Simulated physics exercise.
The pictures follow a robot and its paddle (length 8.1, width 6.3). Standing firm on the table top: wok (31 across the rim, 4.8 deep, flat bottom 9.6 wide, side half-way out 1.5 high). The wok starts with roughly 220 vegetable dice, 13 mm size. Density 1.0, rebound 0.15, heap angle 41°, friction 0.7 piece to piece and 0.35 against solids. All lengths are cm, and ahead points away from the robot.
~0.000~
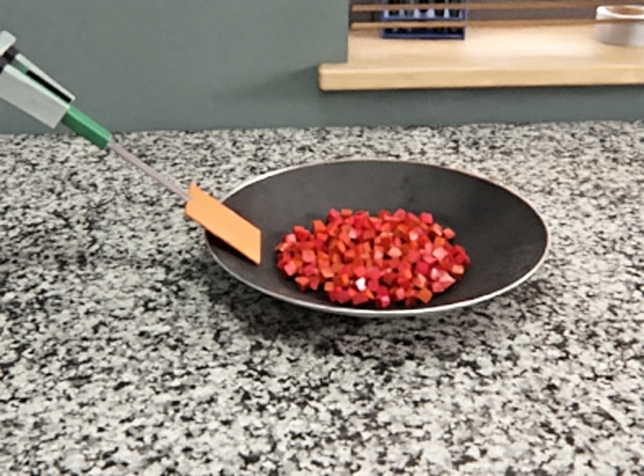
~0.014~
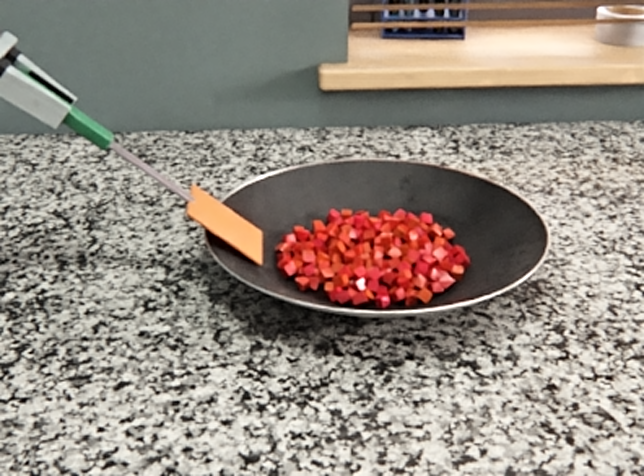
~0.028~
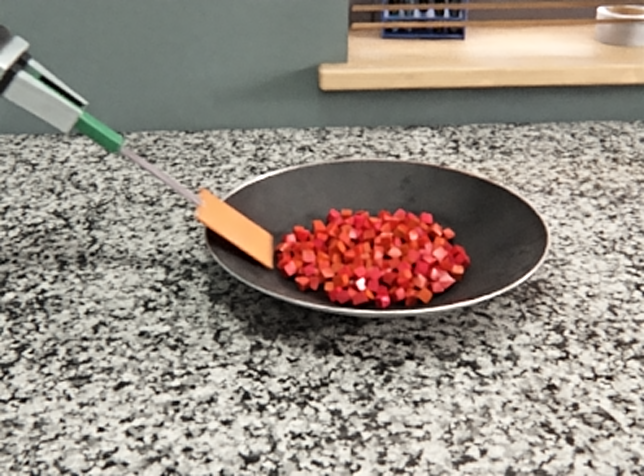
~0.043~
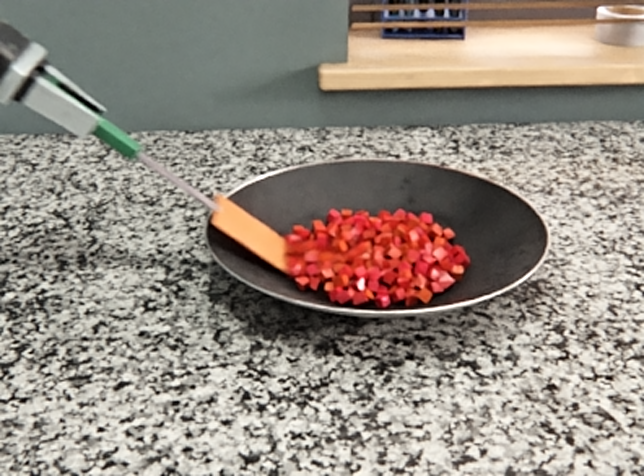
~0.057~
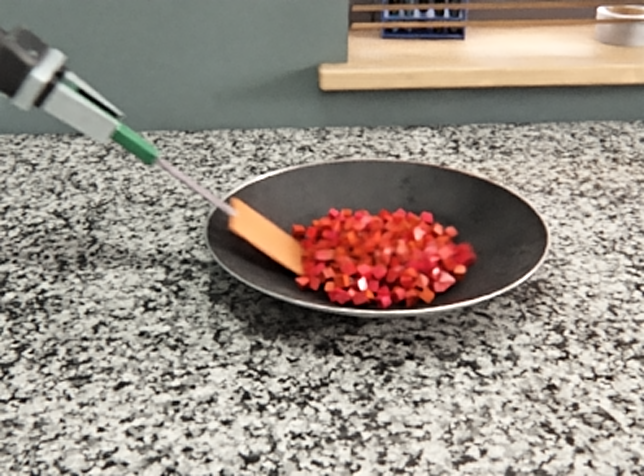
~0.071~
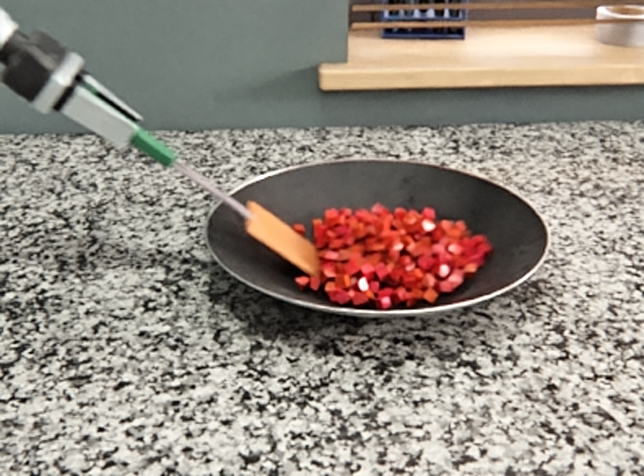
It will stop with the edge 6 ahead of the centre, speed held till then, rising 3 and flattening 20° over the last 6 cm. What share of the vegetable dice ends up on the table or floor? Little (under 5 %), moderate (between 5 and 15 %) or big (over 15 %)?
On the table or floor the share is moderate, between 5 and 15 %.
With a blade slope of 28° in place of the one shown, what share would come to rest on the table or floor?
Then about 10 per cent.
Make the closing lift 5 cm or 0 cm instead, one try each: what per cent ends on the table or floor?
About 10 and 15 per cent.
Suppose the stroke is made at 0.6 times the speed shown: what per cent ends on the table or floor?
Some 0 per cent.
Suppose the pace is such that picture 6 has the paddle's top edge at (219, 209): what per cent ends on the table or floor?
About 0 per cent.
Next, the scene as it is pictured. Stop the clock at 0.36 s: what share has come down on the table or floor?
Some 8 per cent.
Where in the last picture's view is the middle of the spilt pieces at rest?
At about (585, 255).
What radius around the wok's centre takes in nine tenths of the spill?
About 25 cm.
By 0.11 s, sloping 40°, highest piece 7 above the table; 218 in the wok.
By 0.14 s, sloping 33°, highest piece 8 above the table; 218 in the wok.
By 0.36 s, sloping 20°, highest piece 6 above the table; 200 in the wok, 18 on the table or floor.
By 1.41 s, sloping 20°, highest piece 6 above the table; 200 in the wok, 18 on the table or floor.
Final count, 200 in the wok, 18 on the table or floor. That is 8 % on the table or floor.
